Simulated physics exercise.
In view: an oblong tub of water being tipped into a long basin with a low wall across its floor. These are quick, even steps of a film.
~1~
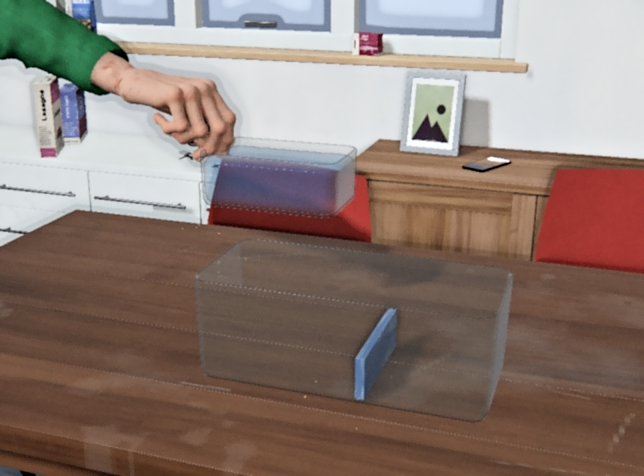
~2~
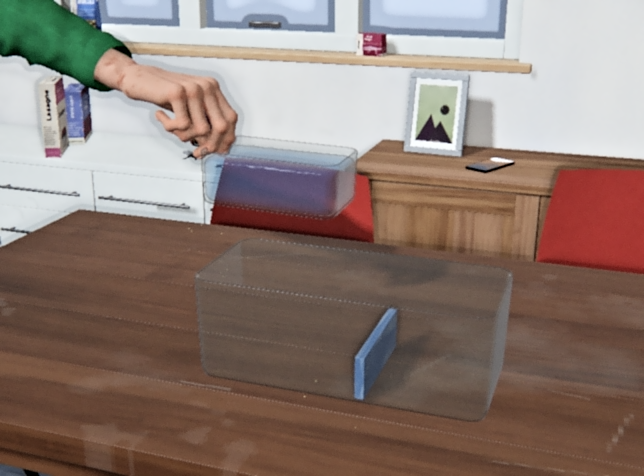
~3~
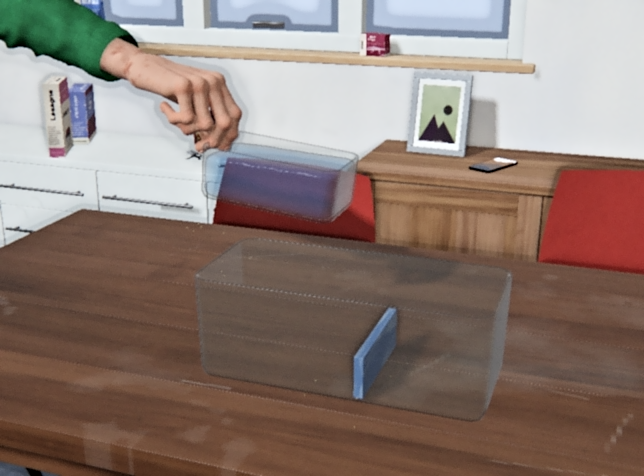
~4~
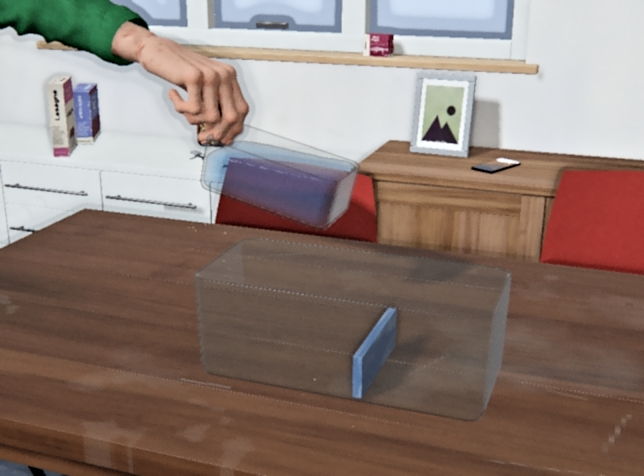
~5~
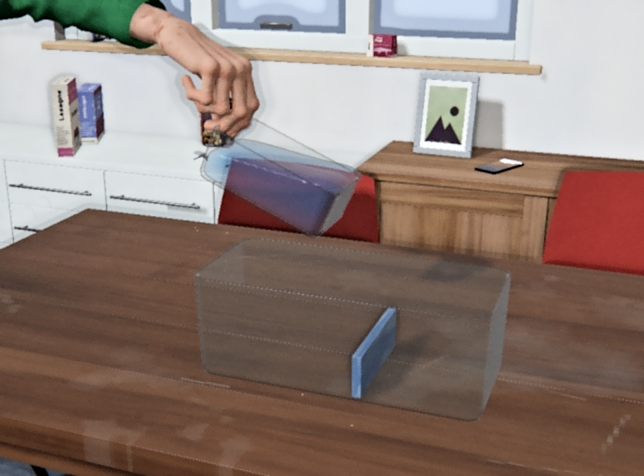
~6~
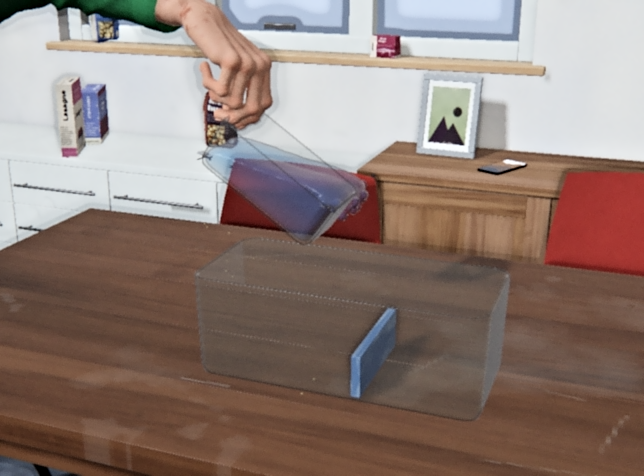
To begin with, a hand in a green sleeve holds a clear oblong tub of bluish-purple water nearly level above a long transparent basin with a low blue wall inside. The hand then lifts the tub's left end, tilting it steadily down to the right until water reaches its lower rim.
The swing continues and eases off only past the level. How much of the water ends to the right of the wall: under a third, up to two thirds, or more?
In the end between a third and two thirds is right of the wall.
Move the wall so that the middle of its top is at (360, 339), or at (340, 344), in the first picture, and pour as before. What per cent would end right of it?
The first gives 75 %, the second 75 %.
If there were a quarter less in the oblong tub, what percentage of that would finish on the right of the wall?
Some 50 per cent.
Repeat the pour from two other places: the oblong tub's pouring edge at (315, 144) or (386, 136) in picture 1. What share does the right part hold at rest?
In turn 15 and 80 in a hundred.
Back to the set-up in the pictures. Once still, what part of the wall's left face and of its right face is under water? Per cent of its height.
Some 20 per cent left and 40 right.
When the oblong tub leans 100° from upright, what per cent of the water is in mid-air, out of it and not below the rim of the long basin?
Close to 20 per cent.
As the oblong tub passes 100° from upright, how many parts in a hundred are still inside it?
It comes to 10 per cent or so.
A moment on, the tilt is 100° and 8 per cent is still to pour, 22 is left of the wall and 52 right of it.
Next, the tilt is 112° and 1 per cent is still to pour, 37 is left of the wall and 56 right of it.
Then the tilt is 112° and 0 per cent is still to pour, 41 is left of the wall and 57 right of it.
Later the tilt is 112° and 0 per cent is still to pour, 42 is left of the wall and 56 right of it.
In the end 42 per cent lies left of the wall, 56 right of it and 2 outside.
